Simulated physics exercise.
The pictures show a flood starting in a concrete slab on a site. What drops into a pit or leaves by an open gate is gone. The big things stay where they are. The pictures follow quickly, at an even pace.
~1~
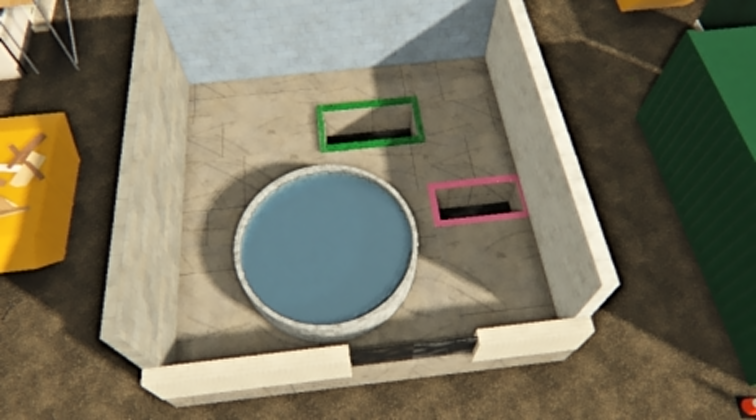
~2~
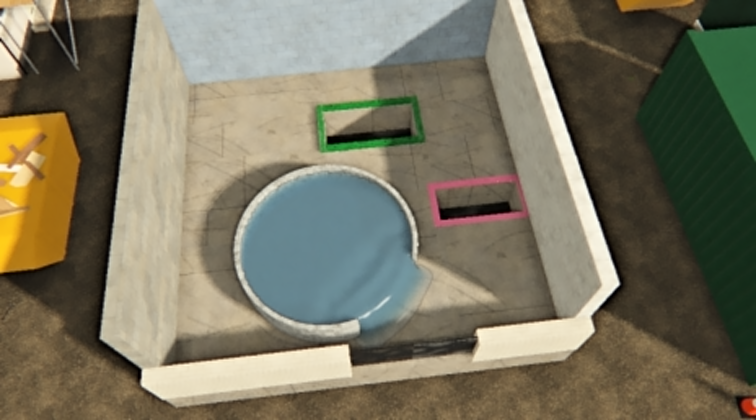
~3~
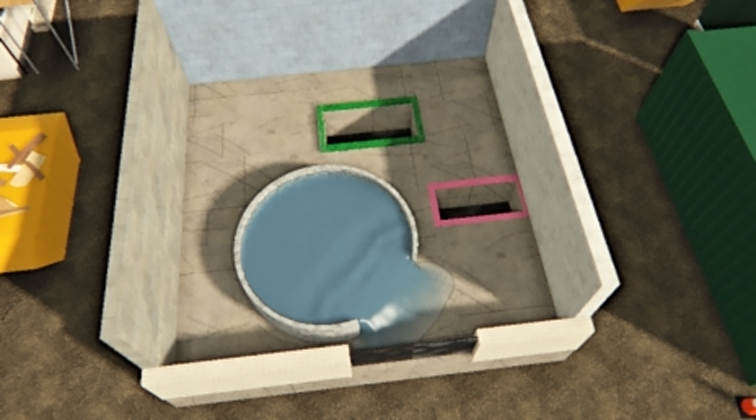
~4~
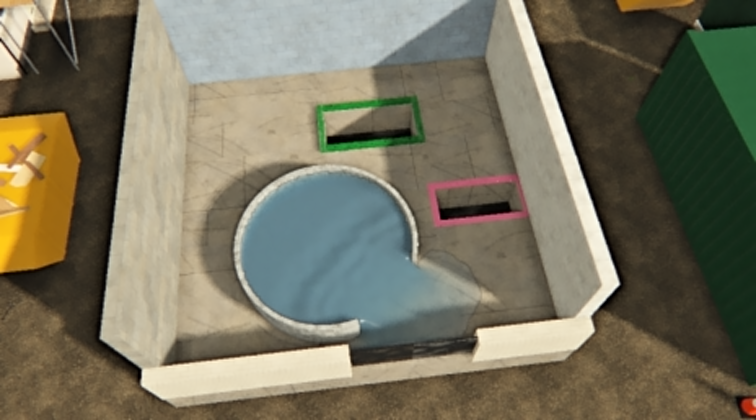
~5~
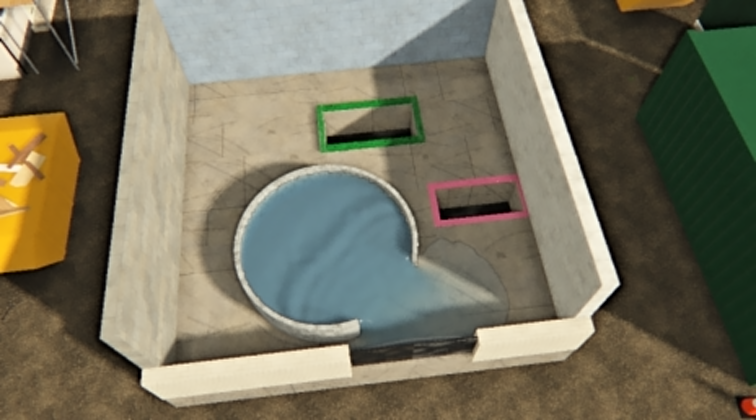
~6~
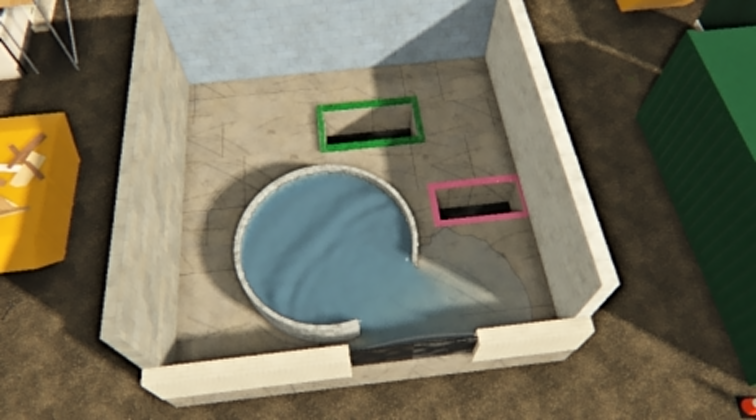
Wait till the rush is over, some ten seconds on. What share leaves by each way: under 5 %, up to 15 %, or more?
In the end: The gate takes not even 5 %; the green pit takes not even 5 %; the pink pit takes above 15 %.
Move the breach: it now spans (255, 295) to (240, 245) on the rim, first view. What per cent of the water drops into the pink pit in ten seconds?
Per cent: Pink 10.
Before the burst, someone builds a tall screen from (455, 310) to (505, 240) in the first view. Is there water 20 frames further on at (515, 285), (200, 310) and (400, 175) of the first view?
One after the other: Wet, covered, awash.
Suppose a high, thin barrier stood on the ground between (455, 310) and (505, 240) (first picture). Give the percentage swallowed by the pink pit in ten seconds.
Parts in a hundred: Pink 45.
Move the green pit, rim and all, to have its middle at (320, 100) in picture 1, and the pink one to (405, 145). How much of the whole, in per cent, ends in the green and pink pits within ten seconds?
Roughly, in per cent: Green 4, pink 25.
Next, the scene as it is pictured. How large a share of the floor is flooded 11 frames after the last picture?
Close to 25 %.
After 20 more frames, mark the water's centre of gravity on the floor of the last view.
Around (379, 276).
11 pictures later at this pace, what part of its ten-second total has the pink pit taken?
About 5 per cent.
A moment on, water covers 20 % of the floor; the gate 0 %, the green pit 0 %, the pink pit 0 %.
Next, water covers 25 % of the floor; the gate 0 %, the green pit 0 %, the pink pit 2 %.
Then, water covers 30 % of the floor; the gate 0 %, the green pit 0 %, the pink pit 14 %.
Later, water covers 55 % of the floor; the gate 0 %, the green pit 0 %, the pink pit 35 %.
In the end, water covers 70 % of the floor; the gate 0 %, the green pit 0 %, the pink pit 53 %.
